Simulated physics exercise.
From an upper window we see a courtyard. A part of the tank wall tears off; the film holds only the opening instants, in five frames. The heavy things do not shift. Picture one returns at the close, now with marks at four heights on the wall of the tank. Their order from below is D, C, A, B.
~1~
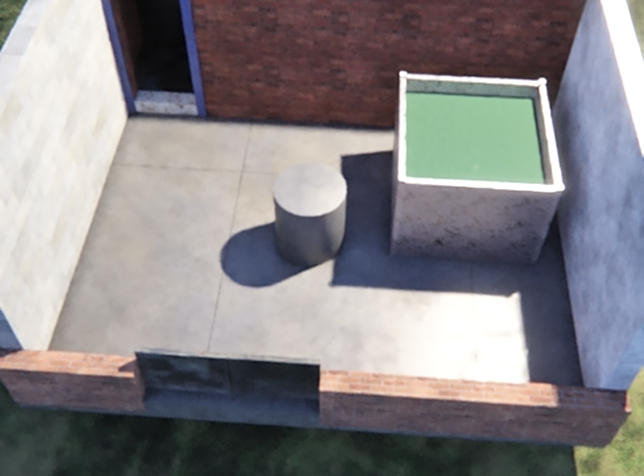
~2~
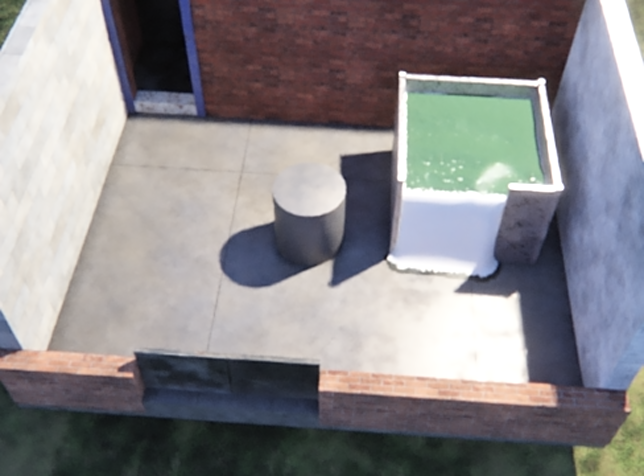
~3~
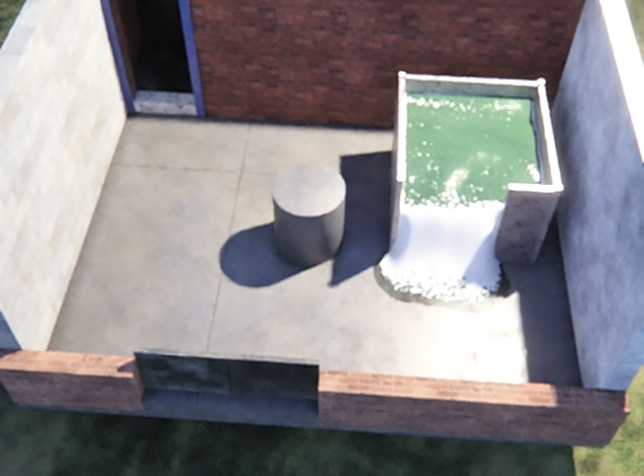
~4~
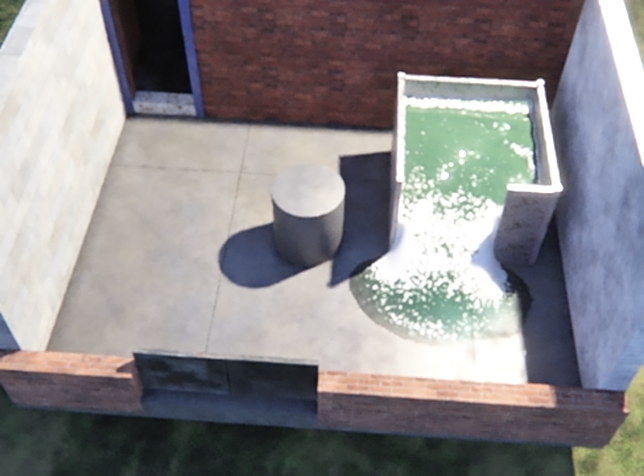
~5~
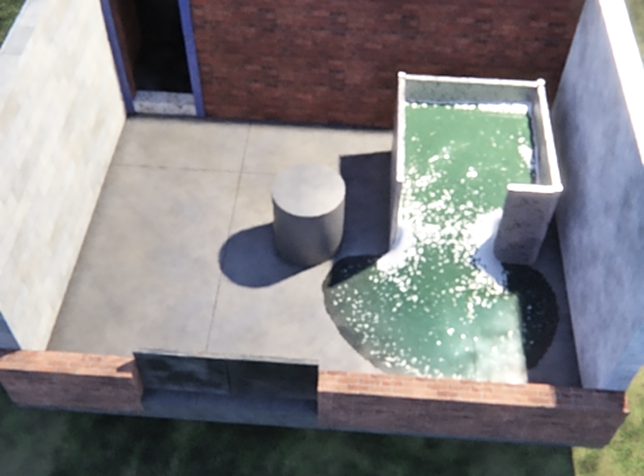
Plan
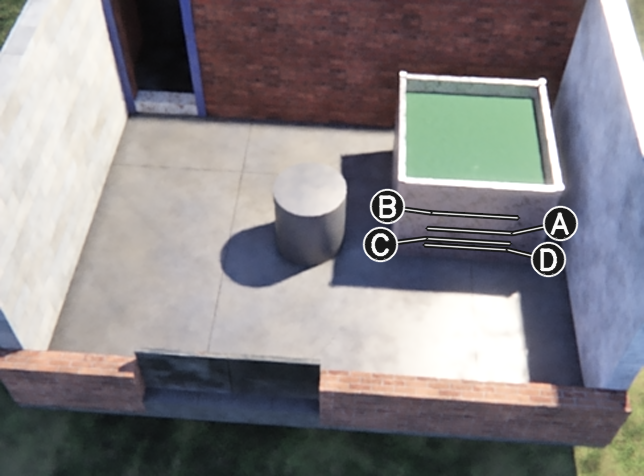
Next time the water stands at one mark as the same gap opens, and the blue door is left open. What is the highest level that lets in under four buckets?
B is the one.
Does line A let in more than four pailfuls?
No, not at all.
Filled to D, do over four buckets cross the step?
No, that is safe.
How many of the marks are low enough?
All of the four.
In white, A at (470, 230); B at (473, 215); C at (467, 241); D at (466, 247); from the bottom up D, C, A, B.
For line A, nothing gets over.
For line B, a splash gets over, under a bucket.
For line C, nothing gets over.
For line D, nothing gets over.
